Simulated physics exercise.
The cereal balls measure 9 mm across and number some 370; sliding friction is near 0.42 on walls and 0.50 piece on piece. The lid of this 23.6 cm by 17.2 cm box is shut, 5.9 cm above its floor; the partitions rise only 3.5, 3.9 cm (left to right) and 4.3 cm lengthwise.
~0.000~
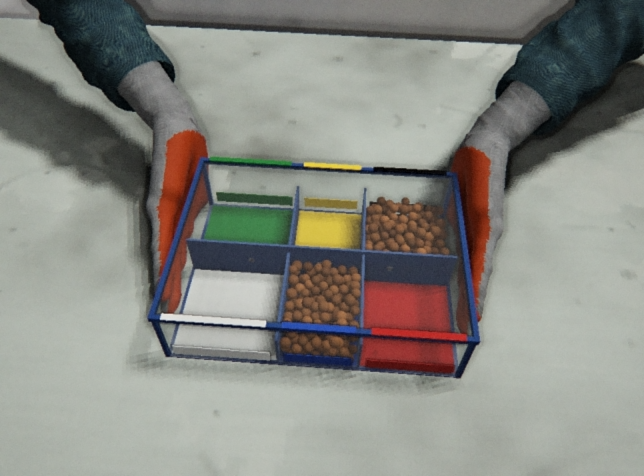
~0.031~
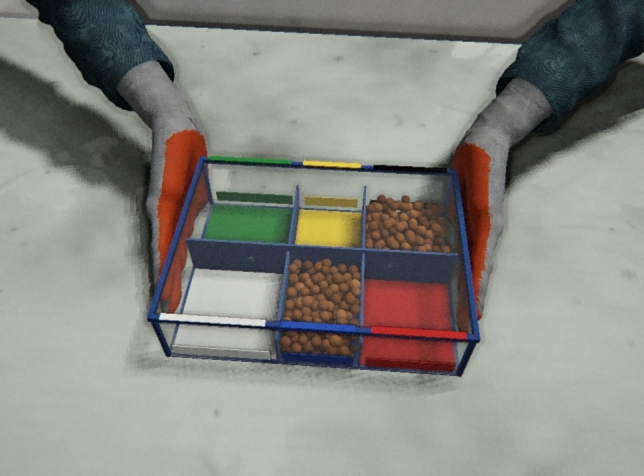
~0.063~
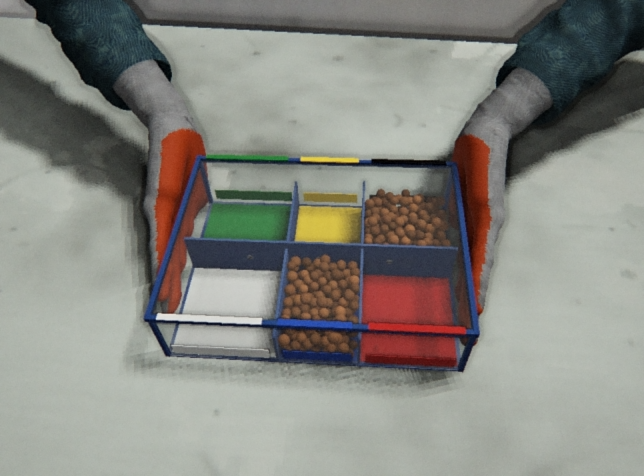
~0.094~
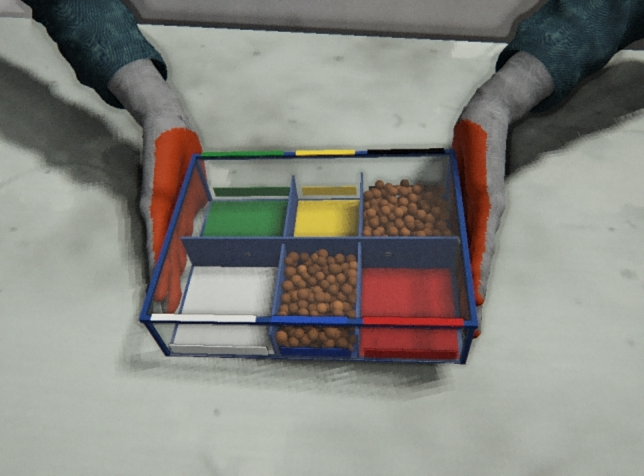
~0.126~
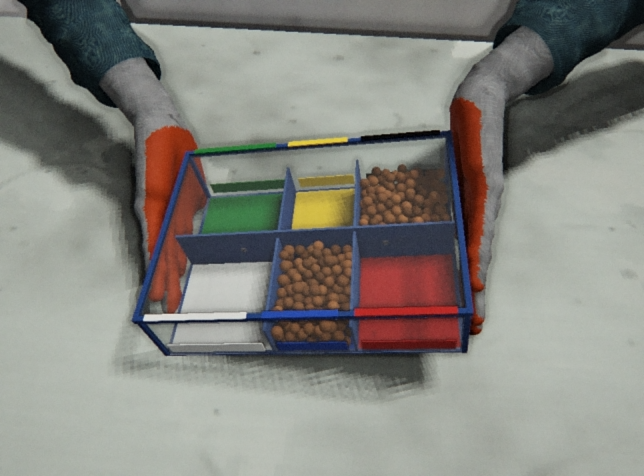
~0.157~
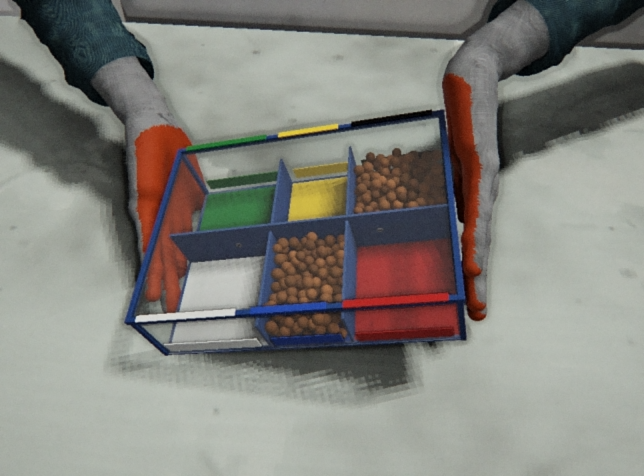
Two gloved hands hold a clear, blue-edged box with six coloured compartments, brown balls filling the blue and black ones, almost level at first. The hands then tilt it, slowly and then faster, raising the right side while the left front corner stays lowest, and the balls remain in their compartments.
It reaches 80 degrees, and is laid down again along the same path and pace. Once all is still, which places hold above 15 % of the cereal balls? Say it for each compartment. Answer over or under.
Red under, blue over, green under, yellow under, white over, black over.
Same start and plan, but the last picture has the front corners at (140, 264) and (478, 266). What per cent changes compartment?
It would be near 25 per cent.
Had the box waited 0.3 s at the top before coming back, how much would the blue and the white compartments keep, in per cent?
In that case blue 25, white 30.
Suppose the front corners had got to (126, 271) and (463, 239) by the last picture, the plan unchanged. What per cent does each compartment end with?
Red 0, blue 30, green 15, yellow 5, white 10, black 40.
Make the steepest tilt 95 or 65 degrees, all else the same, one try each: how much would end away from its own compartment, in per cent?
About 55 and 25 per cent.
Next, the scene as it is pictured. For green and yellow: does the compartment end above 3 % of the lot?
Green yes, yellow yes.
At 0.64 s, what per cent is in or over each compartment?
Red 0; blue 45; green 0; yellow 5; white 5; black 45.
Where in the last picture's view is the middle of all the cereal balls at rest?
Around (308, 272).
Then, at 0.64 s, tilt 80 degrees; blue 45 %, yellow 5 %, white 5 %, black 45 %.
After 0.96 s, tilt 34 degrees; blue 30 %, green 10 %, yellow 5 %, white 20 %, black 35 %.
After 1.38 s, tilt 0 degrees; blue 30 %, green 10 %, yellow 5 %, white 20 %, black 35 %.
At rest (1.9 s), red 0 %, blue 30 %, green 10 %, yellow 5 %, white 20 %, black 35 %.
